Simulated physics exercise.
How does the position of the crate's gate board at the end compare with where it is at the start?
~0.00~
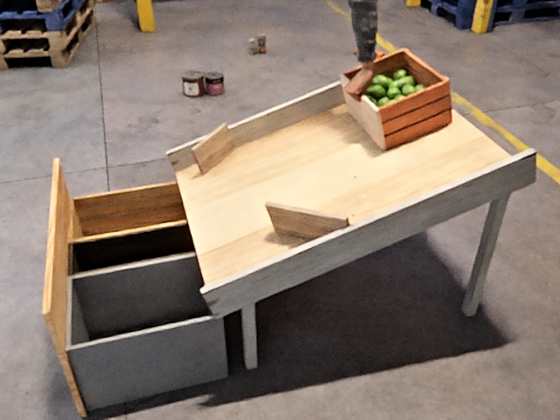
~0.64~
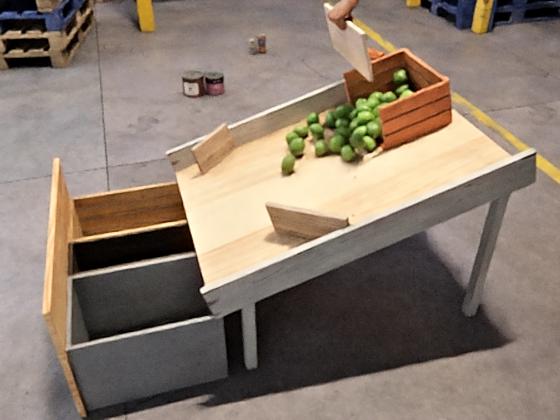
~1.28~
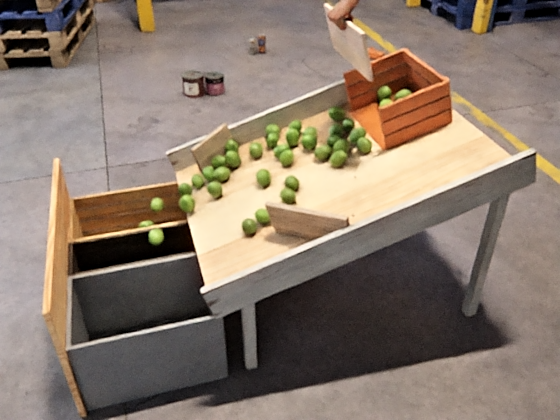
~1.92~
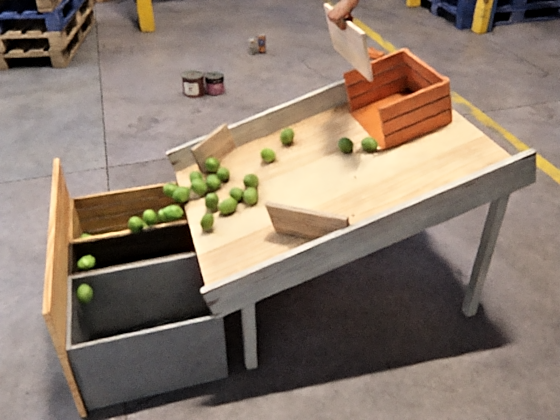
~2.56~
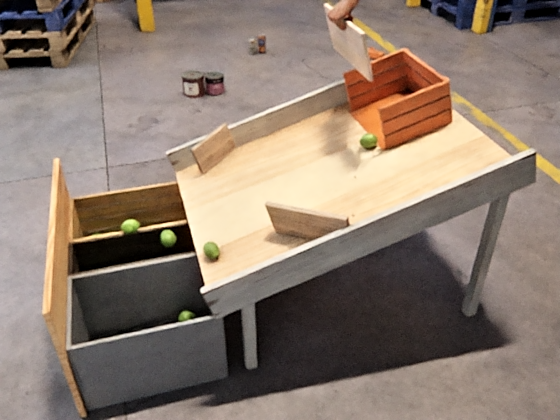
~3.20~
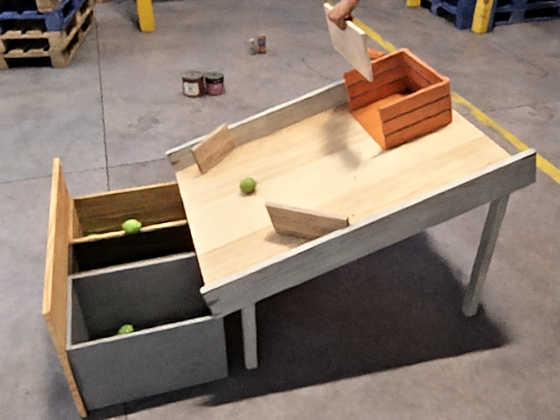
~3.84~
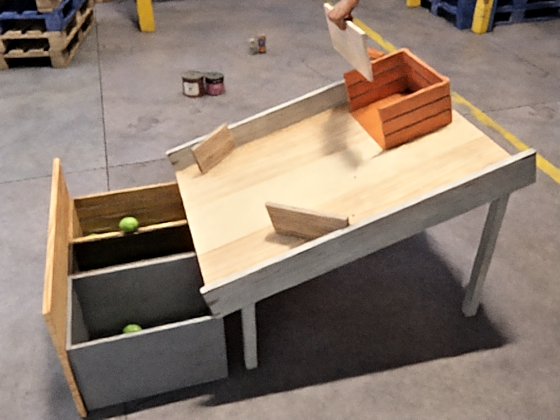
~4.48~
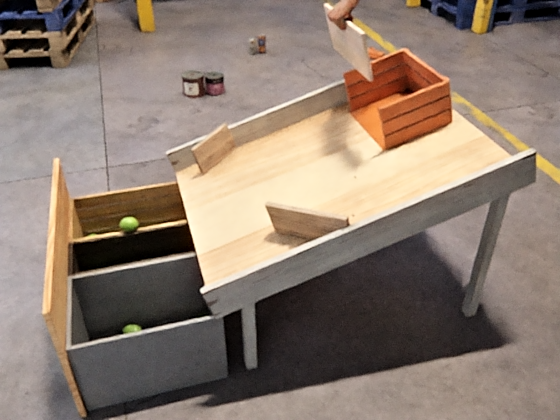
At the start the gate board is down at the mouth of the orange crate, holding the green fruits in. At the end it is held up by a hand, above and slightly to the left of where it began, leaving the crate open.
